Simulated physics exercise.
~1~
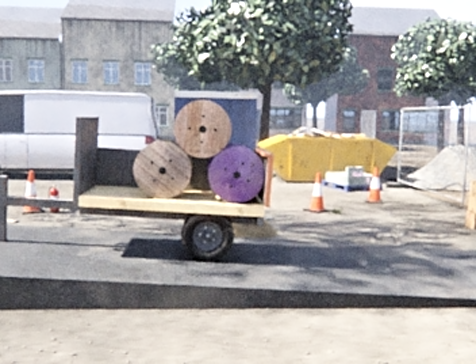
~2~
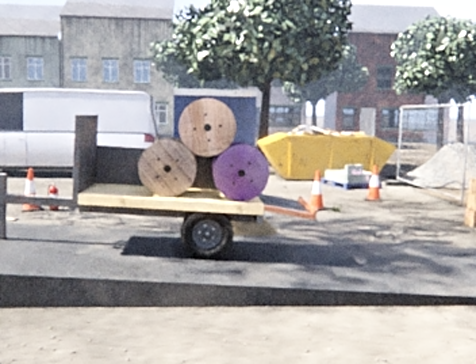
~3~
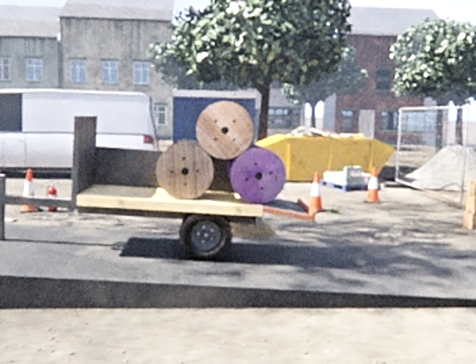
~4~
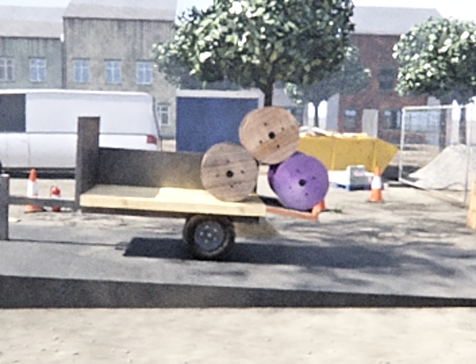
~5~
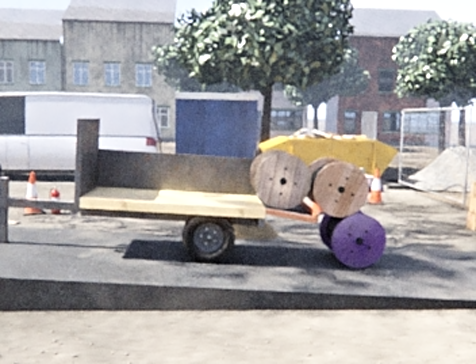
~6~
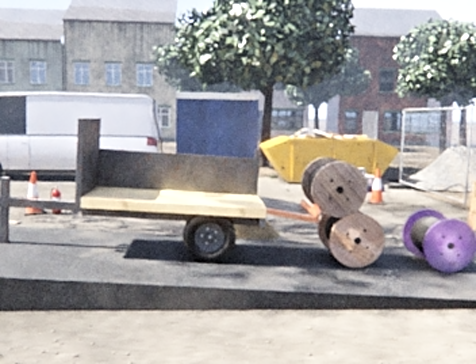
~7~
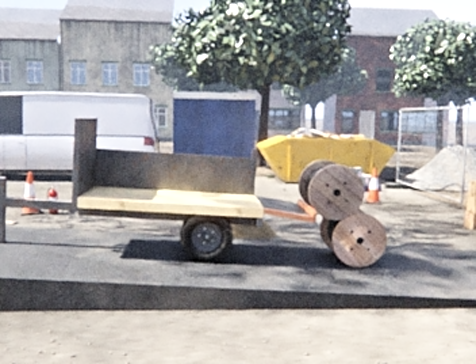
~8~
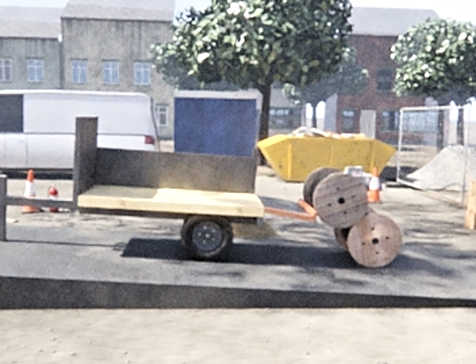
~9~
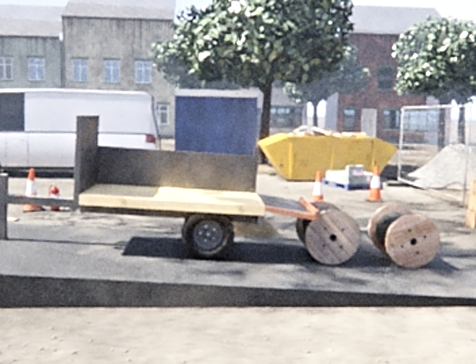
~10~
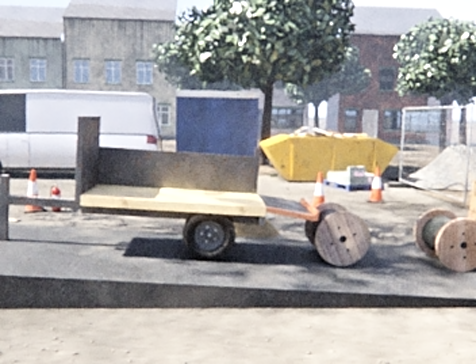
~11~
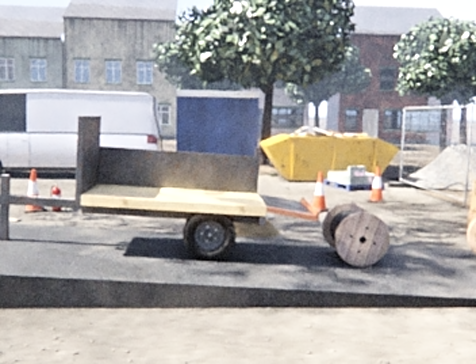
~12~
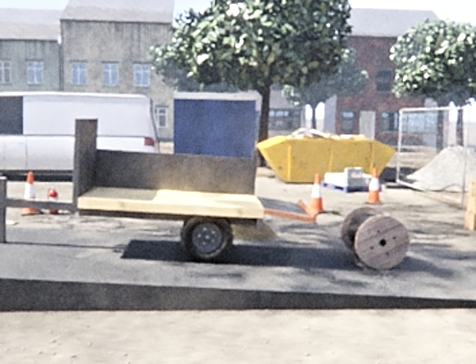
A small trailer stood on a slope with three stacked cable reels, which rolled right as its tailgate dropped. The purple one fell off first and rolled out of view, then the wooden ones tumbled after it, leaving one on the ground behind the empty trailer.
